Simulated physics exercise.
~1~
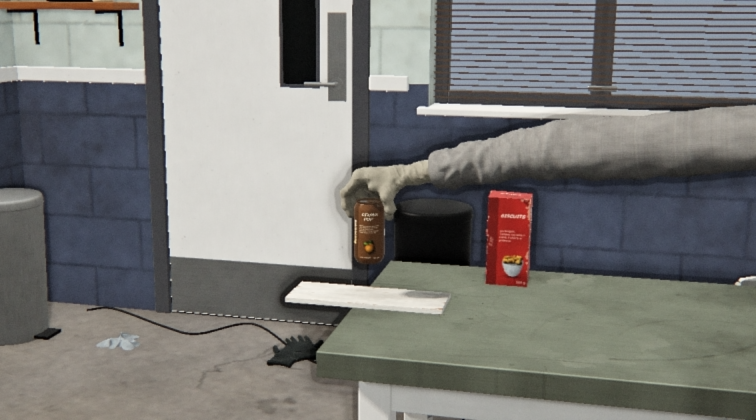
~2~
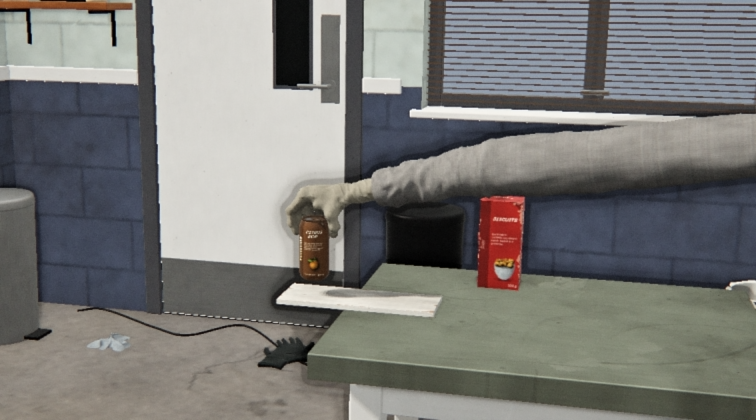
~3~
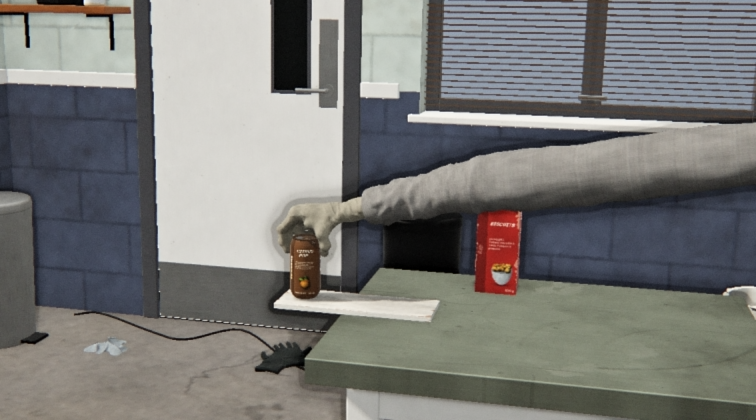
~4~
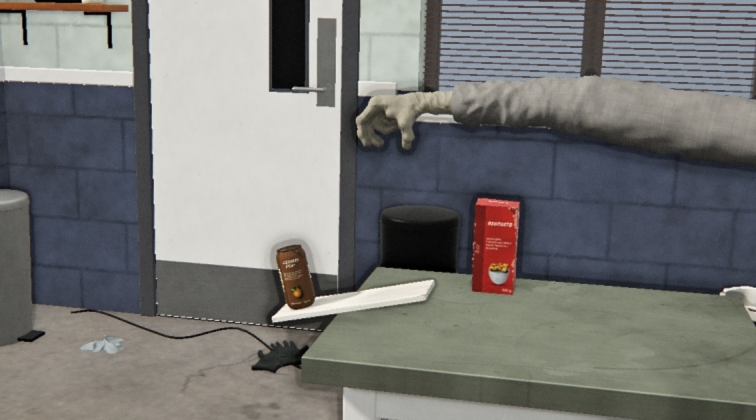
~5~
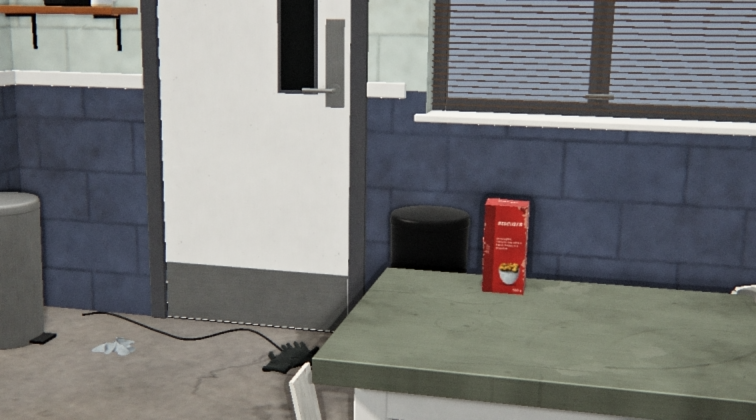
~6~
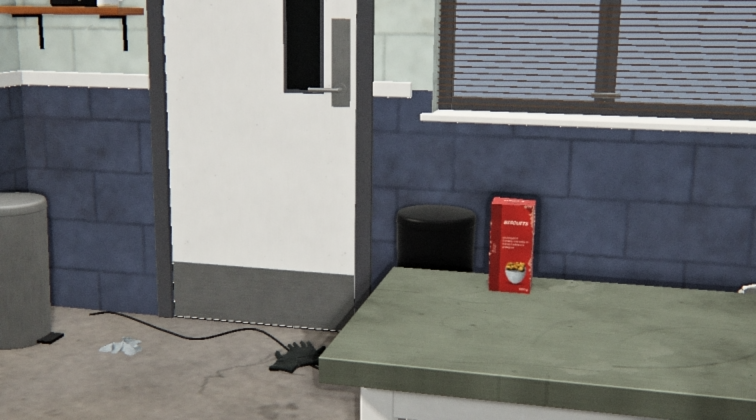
A hand setting a brown can on an overhanging white plank and letting go, the plank tipping and both dropping from view.
